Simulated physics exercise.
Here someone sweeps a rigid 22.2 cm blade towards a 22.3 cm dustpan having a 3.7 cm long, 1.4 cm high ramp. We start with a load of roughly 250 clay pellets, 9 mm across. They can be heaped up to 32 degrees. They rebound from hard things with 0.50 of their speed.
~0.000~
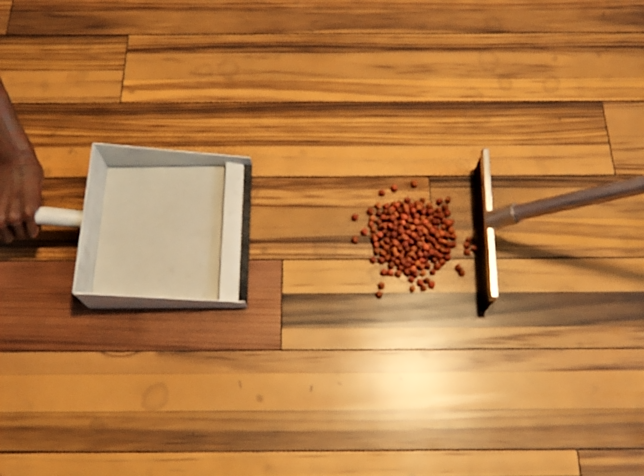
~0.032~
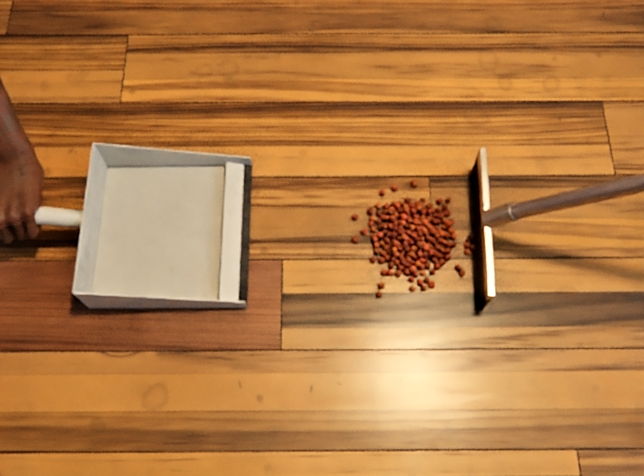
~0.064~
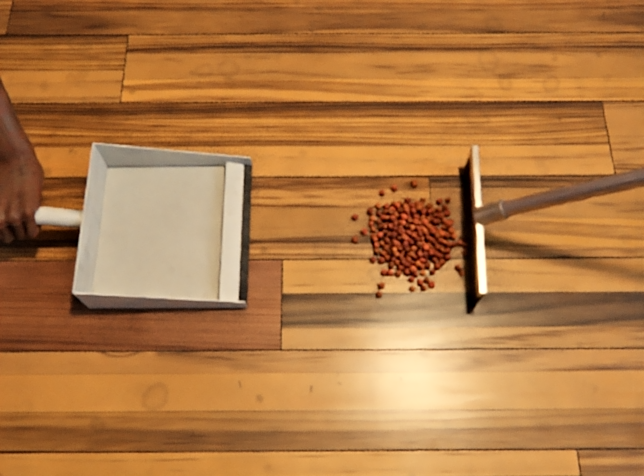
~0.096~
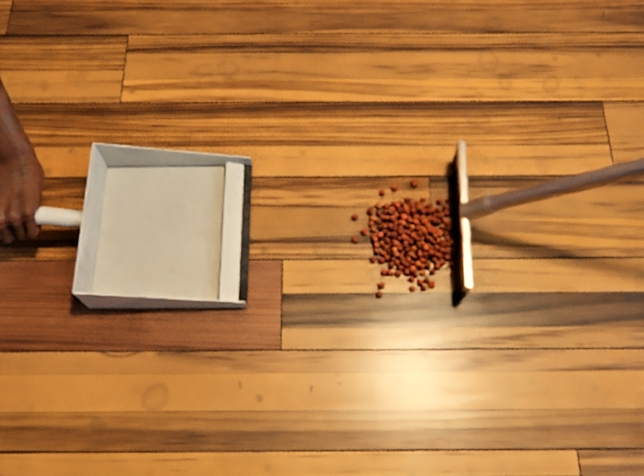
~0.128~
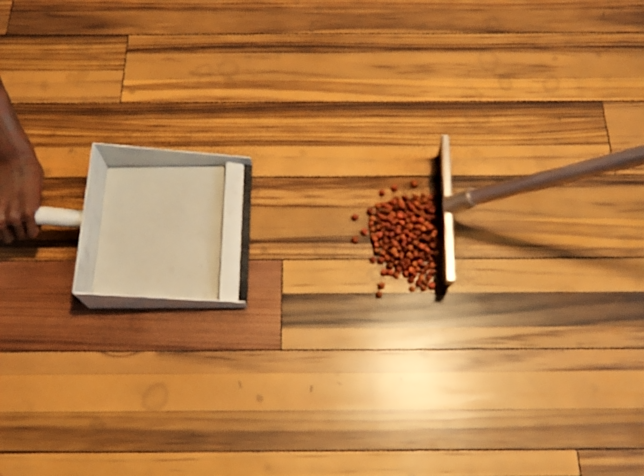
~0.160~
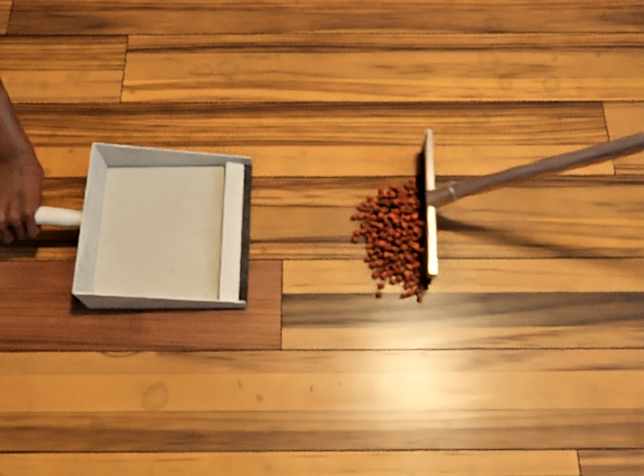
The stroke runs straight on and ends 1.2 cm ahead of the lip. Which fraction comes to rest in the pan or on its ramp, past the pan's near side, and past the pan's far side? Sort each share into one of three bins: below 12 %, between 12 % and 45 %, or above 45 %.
Pan: Between 12 % and 45 %; near side: Below 12 %; far side: Between 12 % and 45 %.
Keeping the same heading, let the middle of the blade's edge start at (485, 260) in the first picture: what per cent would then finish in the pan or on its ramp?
The pan and its ramp would take some 45 per cent.
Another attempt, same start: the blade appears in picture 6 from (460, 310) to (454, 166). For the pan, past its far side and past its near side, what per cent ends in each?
The pan gets 20, the far side 0 and the near side 30.
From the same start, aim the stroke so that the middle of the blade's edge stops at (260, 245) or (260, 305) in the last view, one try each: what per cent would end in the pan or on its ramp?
The two tries give roughly 60 and 35 %.
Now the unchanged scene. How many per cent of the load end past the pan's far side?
I'd say around 20 percent.
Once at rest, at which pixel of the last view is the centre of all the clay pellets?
Somewhere around (246, 198) in the final frame.
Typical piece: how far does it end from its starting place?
Near 26 cm.
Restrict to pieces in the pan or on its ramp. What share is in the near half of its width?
I'd say near 10 per cent.
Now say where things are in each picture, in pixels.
The first picture shows blade from (493, 297) to (484, 155), moved 0.0 cm, 0 of the pieces shifted so far; middle of the pieces at (411, 232); pan at (160, 234).
The second picture shows blade from (490, 296) to (481, 154), moved 0.4 cm, 0 of the pieces shifted so far; middle of the pieces at (411, 232).
The third picture shows blade from (481, 293) to (474, 151), moved 1.6 cm, 3 of the pieces shifted so far; middle of the pieces at (411, 232).
The fourth picture shows blade from (467, 287) to (460, 147), moved 3.6 cm, 18 of the pieces shifted so far; middle of the pieces at (411, 232).
The fifth picture shows blade from (449, 281) to (444, 141), moved 6.0 cm, 173 of the pieces shifted so far; middle of the pieces at (407, 233).
The sixth picture shows blade from (432, 274) to (428, 136), moved 8.5 cm, 245 of the pieces shifted so far; middle of the pieces at (399, 232); pan at (160, 234). The blade's pace is about 0.77 m/s, heading 22 degrees away from the viewer's side.
Then, at 0.33 s, middle of the blade 14 cm from the lip; 0 % over the lip, far side 5 %, near side 5 %.
Then, at 0.45 s, middle of the blade 5 cm from the lip; 0 % over the lip, far side 15 %, near side 5 %.
After 0.70 s, middle of the blade 2 cm from the lip; 35 % over the lip, far side 20 %, near side 5 %.
At rest (1.2 s), pan 35 %, near side 5 %, far side 20 %, in front of the lip or behind the blade 40 %.
